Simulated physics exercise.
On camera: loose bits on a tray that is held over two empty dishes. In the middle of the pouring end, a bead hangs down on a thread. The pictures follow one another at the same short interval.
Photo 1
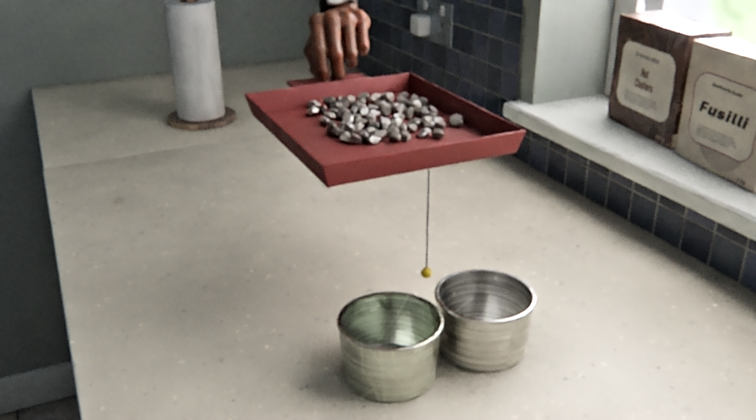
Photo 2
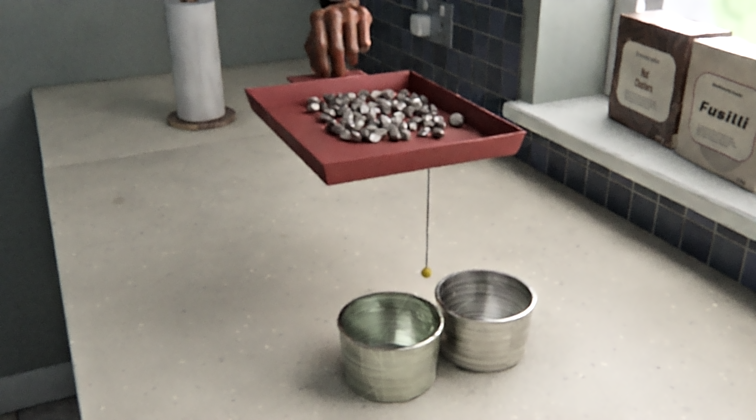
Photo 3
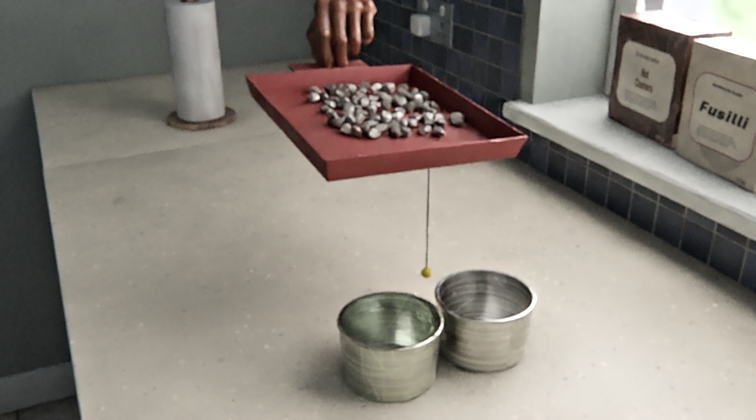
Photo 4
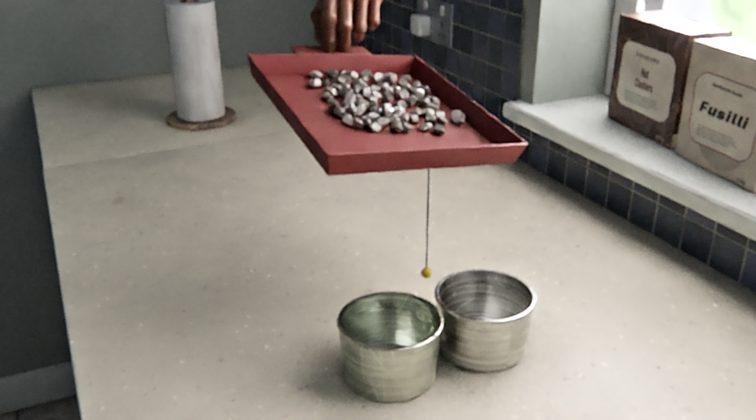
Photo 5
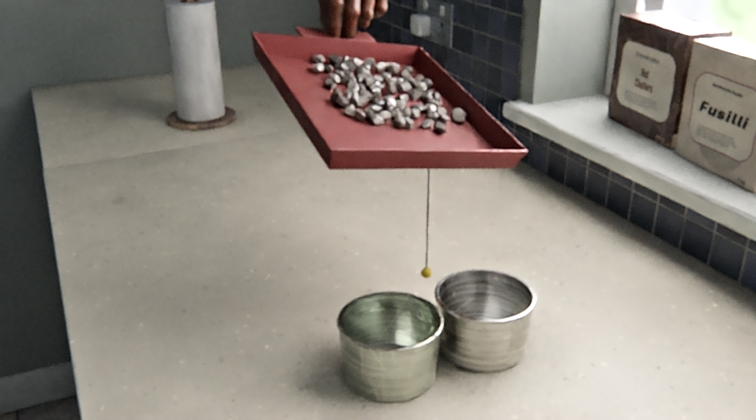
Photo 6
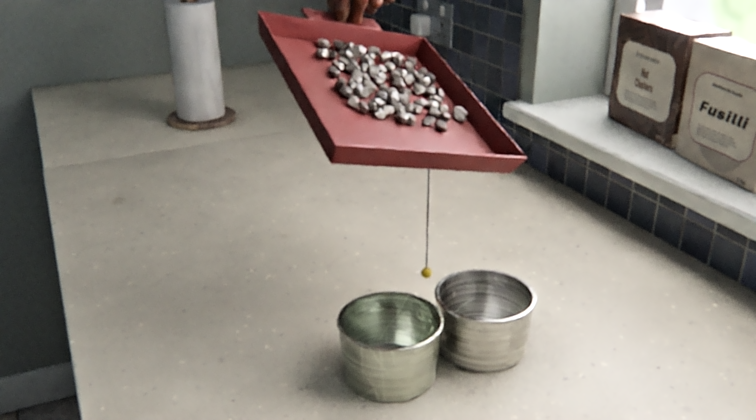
A hand raised the back of a red tray of grey pebbles above two empty metal dishes, steadily tilting it forward and slightly toward the right, while the yellow bead on its thread hung still.
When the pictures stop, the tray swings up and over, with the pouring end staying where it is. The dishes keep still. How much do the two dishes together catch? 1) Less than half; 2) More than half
The answer is 1.
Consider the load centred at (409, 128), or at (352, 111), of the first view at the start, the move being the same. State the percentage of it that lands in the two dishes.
You'd get near 20 percent first and near 10 percent after that.
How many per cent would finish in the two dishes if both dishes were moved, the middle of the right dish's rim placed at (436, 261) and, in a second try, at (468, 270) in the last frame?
Some 10 percent in the first case, 60 percent in the second.
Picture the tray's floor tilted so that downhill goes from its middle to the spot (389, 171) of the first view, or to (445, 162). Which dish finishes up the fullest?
The first try favours the dish to the left; the second favours the dish to the right.
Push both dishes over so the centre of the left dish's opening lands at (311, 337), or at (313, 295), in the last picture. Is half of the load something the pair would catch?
Result, first setup: A minority share; second setup: A minority share.
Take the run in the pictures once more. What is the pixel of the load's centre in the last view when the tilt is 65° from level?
About (477, 148).
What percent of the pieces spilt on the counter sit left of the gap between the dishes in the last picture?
Roughly 10 percent.
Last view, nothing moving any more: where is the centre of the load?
At about (505, 313), give or take.
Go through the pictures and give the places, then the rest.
Corners of the pouring end at (327, 162) and (518, 129), level; middle of the load at (371, 117), bits of gravel; left dish at (413, 369); right dish at (510, 340); bead on its thread at (426, 273), in the first picture.
Corners of the pouring end at (327, 161) and (518, 131), level; middle of the load at (371, 115), in the second picture.
Corners of the pouring end at (329, 157) and (519, 135), tipped barely, lowest at the right corner; middle of the load at (371, 109), in the third picture.
Corners of the pouring end at (332, 151) and (520, 141), tipped a little, lowest at the right corner; middle of the load at (373, 100), in the fourth picture.
Corners of the pouring end at (335, 146) and (520, 148), tipped clearly, lowest at the right corner; middle of the load at (375, 90), in the fifth picture.
Corners of the pouring end at (340, 141) and (520, 154), tipped clearly, lowest at the right corner; middle of the load at (379, 81); left dish at (413, 369); right dish at (510, 340), in the sixth picture.
Soon, tray tipped steeply; all on the tray.
A while on, tray tipped past a quarter turn; about a third on the tray; a small part in the right dish; about a third outside both; about a quarter in the air.
Towards the end, tray tipped past a quarter turn; about a quarter in the right dish; most outside both.
Finally, tray tipped past a quarter turn; none in the left dish; about a quarter in the right dish; most outside both.
